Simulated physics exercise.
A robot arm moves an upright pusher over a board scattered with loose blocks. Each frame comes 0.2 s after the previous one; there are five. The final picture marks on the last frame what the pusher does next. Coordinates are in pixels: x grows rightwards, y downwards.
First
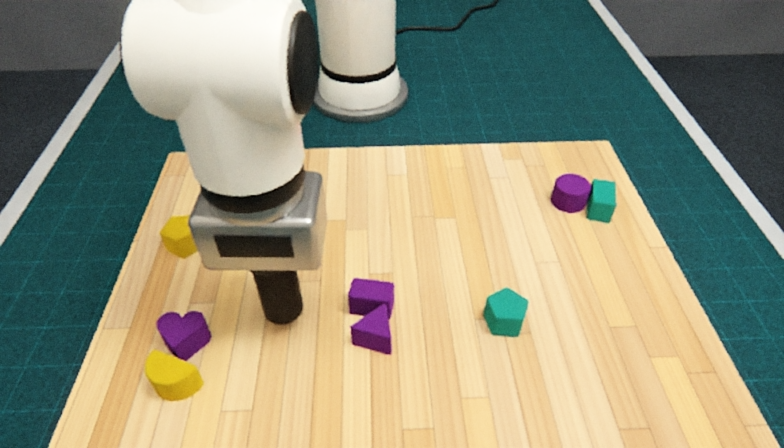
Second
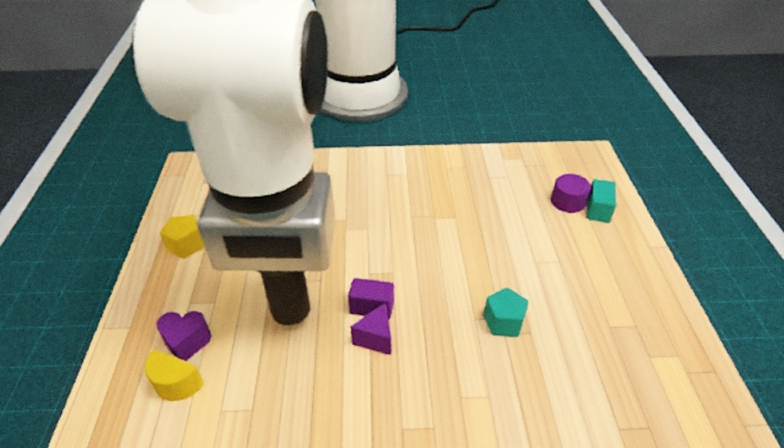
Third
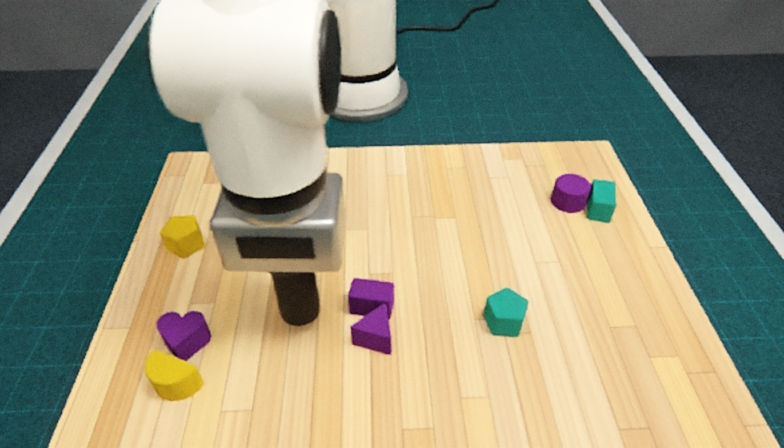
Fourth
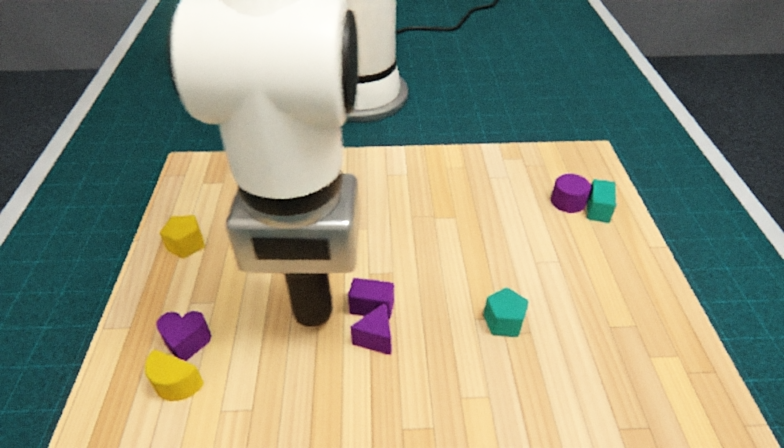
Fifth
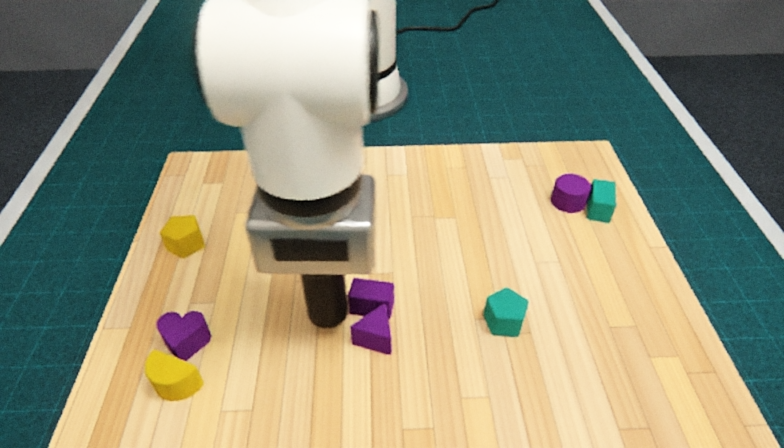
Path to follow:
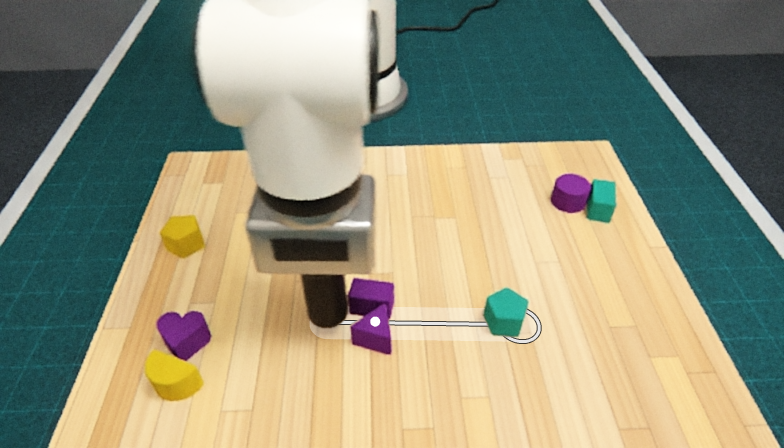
In the video, a white robot arm holding a dark upright pusher moves slowly to the right across a wooden board, nearing a purple oblong block and a purple triangular block, while all the scattered blocks stay still.
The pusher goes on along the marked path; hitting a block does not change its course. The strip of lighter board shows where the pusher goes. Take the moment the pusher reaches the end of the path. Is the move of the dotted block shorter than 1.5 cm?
I'd say no.
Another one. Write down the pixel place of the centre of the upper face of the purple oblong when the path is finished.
At roughly (423, 273).
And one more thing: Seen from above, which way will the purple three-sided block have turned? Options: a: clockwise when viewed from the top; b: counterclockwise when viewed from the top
a.
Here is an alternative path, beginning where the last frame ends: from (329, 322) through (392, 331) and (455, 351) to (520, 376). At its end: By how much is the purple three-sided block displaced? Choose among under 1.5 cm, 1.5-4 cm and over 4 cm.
My estimate: Beyond 4 cm.
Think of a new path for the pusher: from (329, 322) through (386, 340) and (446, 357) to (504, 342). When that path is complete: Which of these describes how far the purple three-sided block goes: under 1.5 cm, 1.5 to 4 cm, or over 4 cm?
Net shift: Above 4 cm.
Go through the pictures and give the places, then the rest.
In the first picture, pusher's lower end at (284, 309); purple oblong at (371, 289); purple three-sided block at (375, 322); turquoise pentagonal block at (508, 303).
In the second picture, pusher at (291, 309); blocks still.
In the third picture, pusher at (300, 310); blocks still.
In the fourth picture, pusher at (313, 311); blocks still.
In the fifth picture, pusher at (328, 312); purple oblong at (371, 289); purple three-sided block at (375, 322); turquoise pentagonal block at (508, 303).
Drawn move, from (329, 322) to (519, 325); the dot is on the purple three-sided block.
On the path given first. One third of the way, pusher at (393, 313); purple oblong at (413, 276), turned 65° anticlockwise; purple three-sided block at (402, 332), turned 30° clockwise.
Two thirds of the way, pusher at (458, 314); purple oblong at (423, 273), turned 100° anticlockwise; purple three-sided block at (405, 334), turned 40° clockwise.
At the end, pusher at (522, 315); purple oblong at (423, 273), turned 100° anticlockwise; purple three-sided block at (405, 334), turned 40° clockwise; turquoise pentagonal block at (563, 305).
